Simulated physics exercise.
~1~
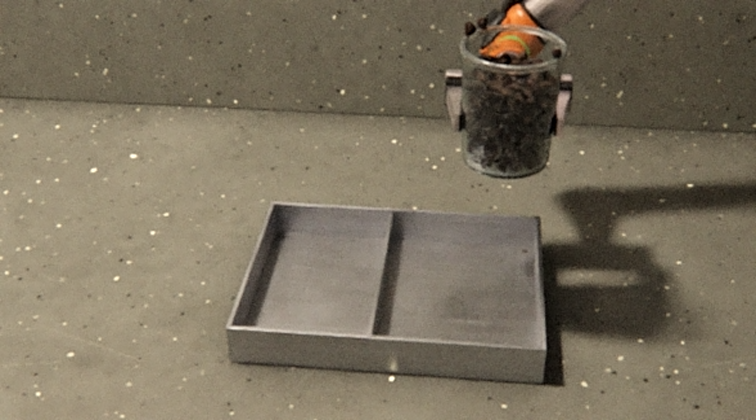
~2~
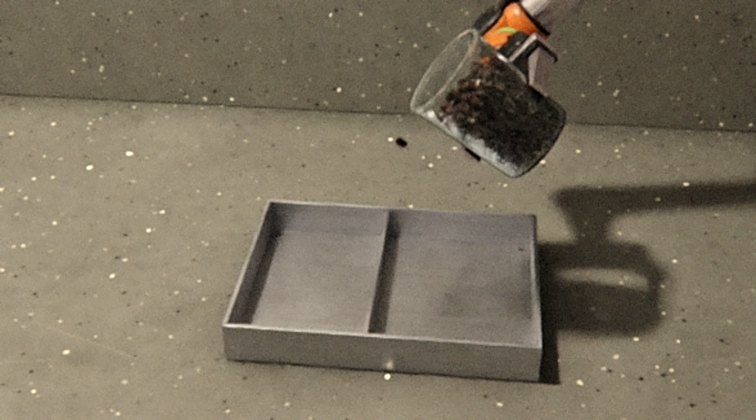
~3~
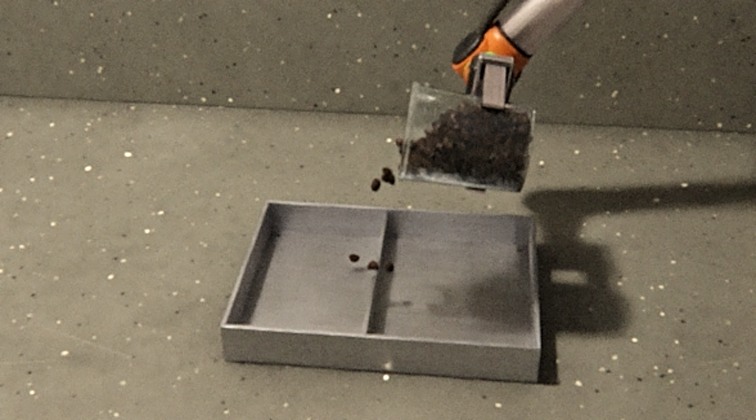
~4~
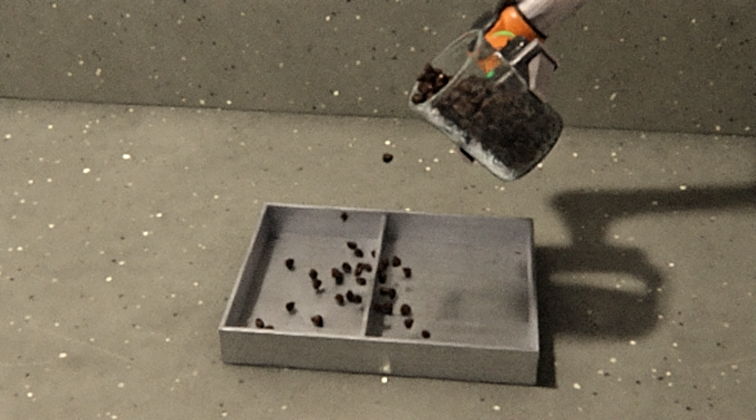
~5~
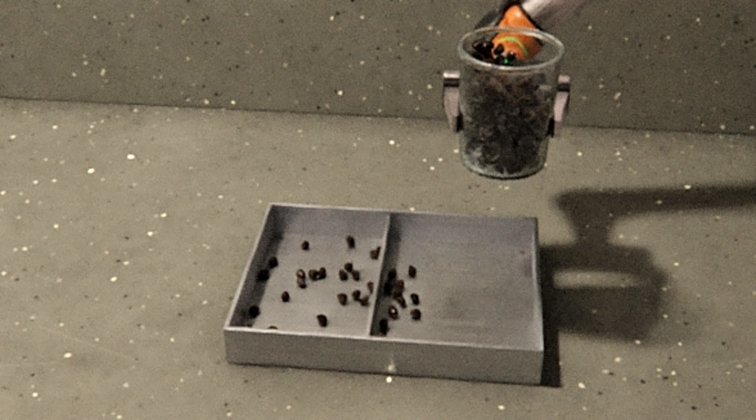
On a speckled grey surface, a gripper tipped a clear beaker of dark beans over a divided tray, spilling some into both sections, then turned it upright again, still mostly full, with the scattered beans lying on either side of the divider.
